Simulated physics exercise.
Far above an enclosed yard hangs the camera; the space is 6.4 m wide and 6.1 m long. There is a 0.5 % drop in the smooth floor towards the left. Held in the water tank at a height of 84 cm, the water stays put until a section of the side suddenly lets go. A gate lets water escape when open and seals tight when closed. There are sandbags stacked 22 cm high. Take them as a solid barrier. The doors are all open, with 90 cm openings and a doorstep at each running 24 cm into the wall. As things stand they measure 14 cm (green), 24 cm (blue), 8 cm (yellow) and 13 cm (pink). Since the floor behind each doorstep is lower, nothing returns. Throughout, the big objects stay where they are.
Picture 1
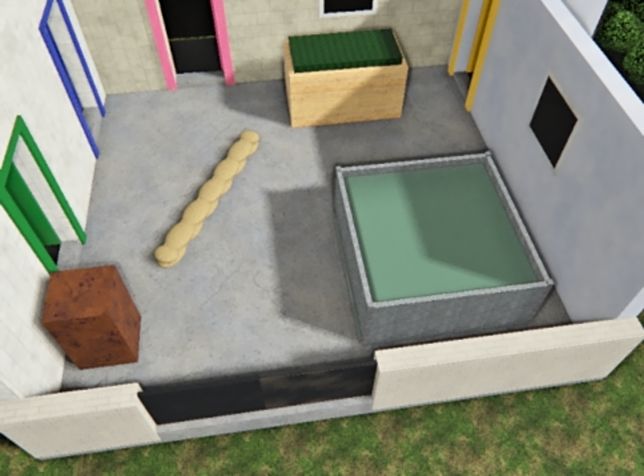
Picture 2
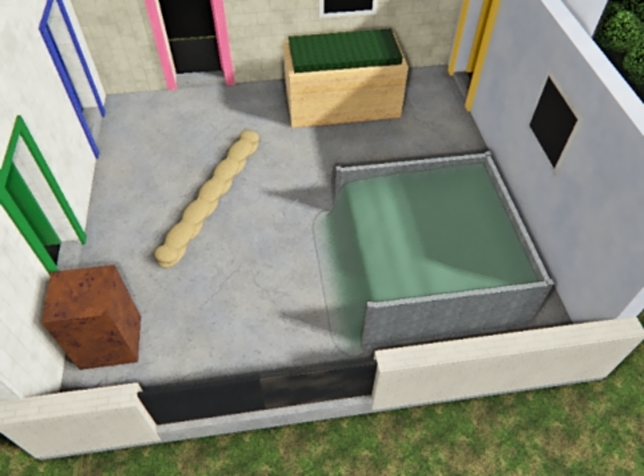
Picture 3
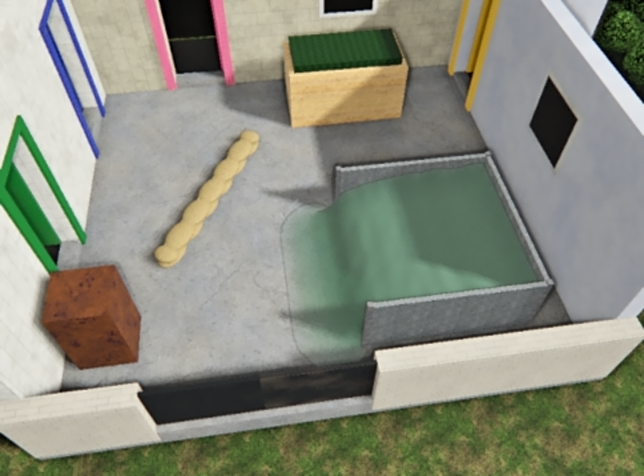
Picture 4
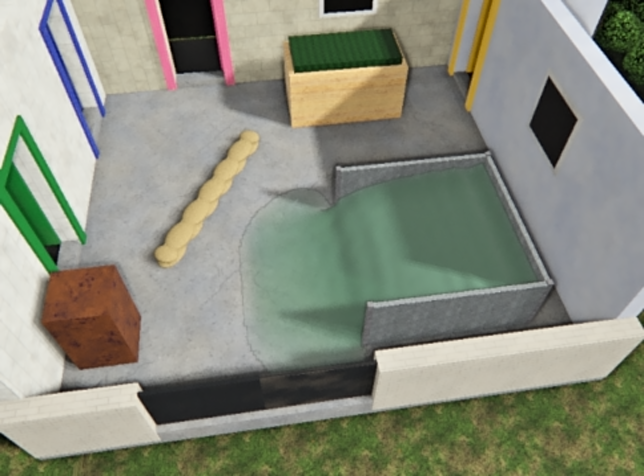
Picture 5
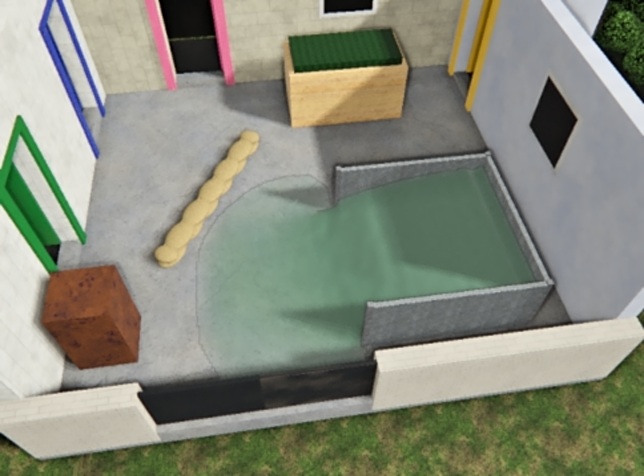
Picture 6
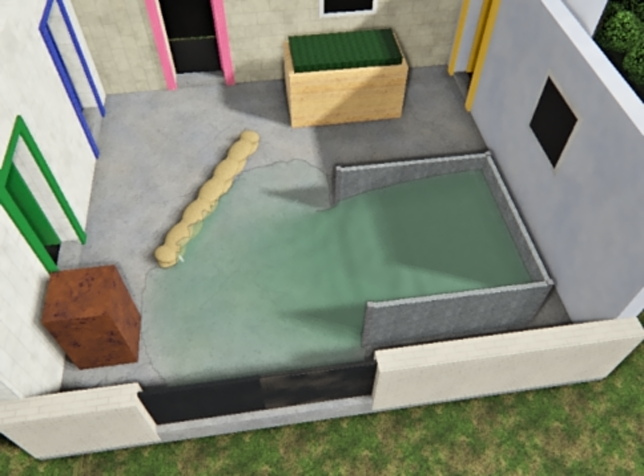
Green water pouring from the open left side of a gray tank, spreading across a walled yard to a row of sandbags.
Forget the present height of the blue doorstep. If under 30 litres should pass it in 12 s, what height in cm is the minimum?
The minimum is around 9 cm.
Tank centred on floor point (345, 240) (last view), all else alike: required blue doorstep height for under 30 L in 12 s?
New minimum height: Approx. 9.5 cm.
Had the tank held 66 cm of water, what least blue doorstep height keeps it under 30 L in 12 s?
Minimum height: Approx. 6.5 cm.
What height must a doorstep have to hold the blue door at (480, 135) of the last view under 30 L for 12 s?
You'd want it roughly 10.5 cm high.
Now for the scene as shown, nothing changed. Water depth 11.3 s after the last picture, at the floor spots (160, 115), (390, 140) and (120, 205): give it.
Roughly 8, then 8, then 7 cm.
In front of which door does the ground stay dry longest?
Door: Yellow.
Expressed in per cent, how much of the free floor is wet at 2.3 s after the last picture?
Close to 60 per cent of it is wet.
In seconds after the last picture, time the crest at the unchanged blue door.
Roughly at 7.0 s.
Then, 0.7 s after the last picture water covers 40 % of the floor, deepest (62 cm) near (56, 426); it has not reached the blue door.
Then, 2.3 s after the last picture water covers 60 % of the floor, deepest (45 cm) near (93, 377); 8 cm at the blue door, 0 litres in over its 24 cm doorstep.
Then, 11.3 s after the last picture water covers 95 % of the floor, deepest (20 cm) near (56, 426); 7 cm at the blue door, 0 litres in over its 24 cm doorstep.
At the blue door as built, the water peaked near 15 cm, 6.9 s after the last picture.
With a doorstep of 7.5 cm, 53 litres would have come in within the 12 s; with 10 cm, 20 litres. So under 30 litres takes about 9 cm.
